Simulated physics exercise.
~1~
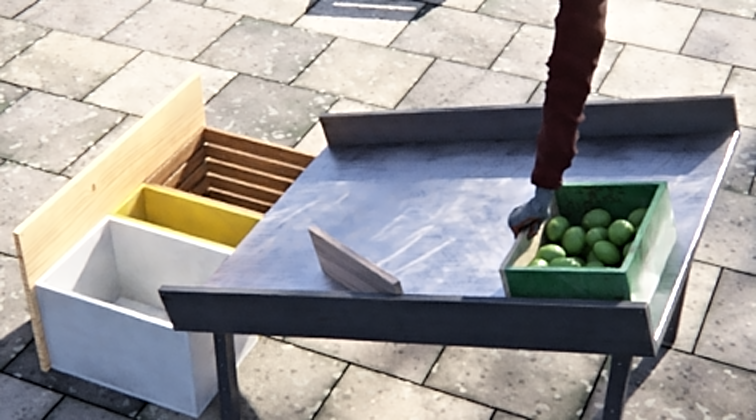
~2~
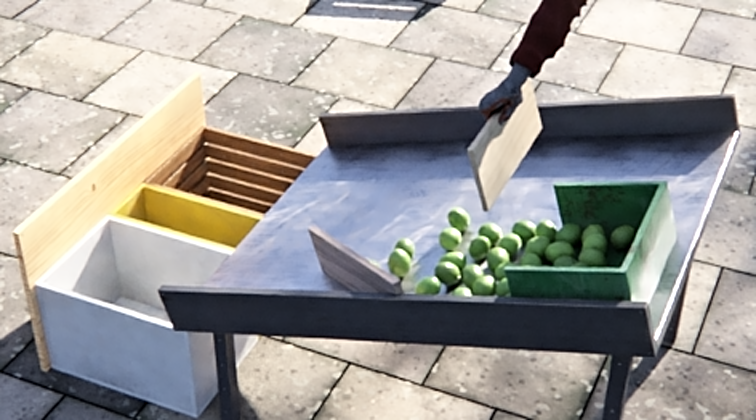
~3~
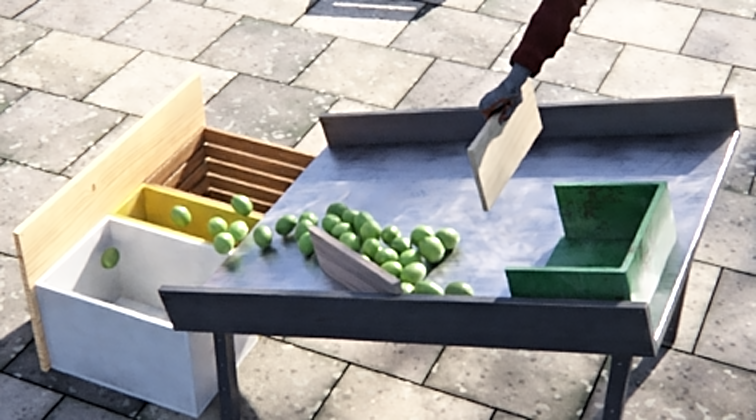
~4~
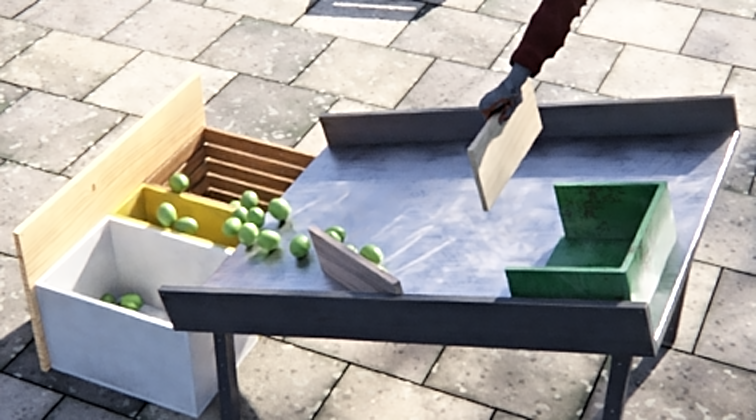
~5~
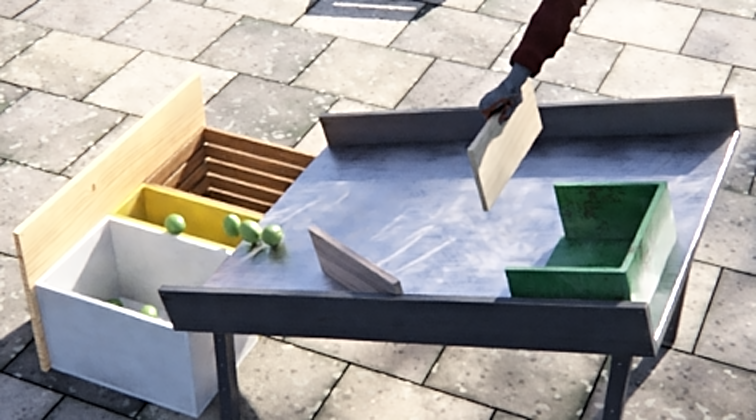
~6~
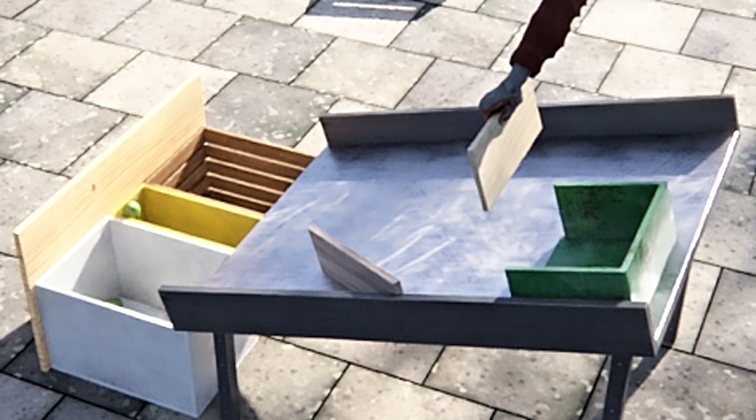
Green limes roll left down the table into the bins after a hand lifts the gate.
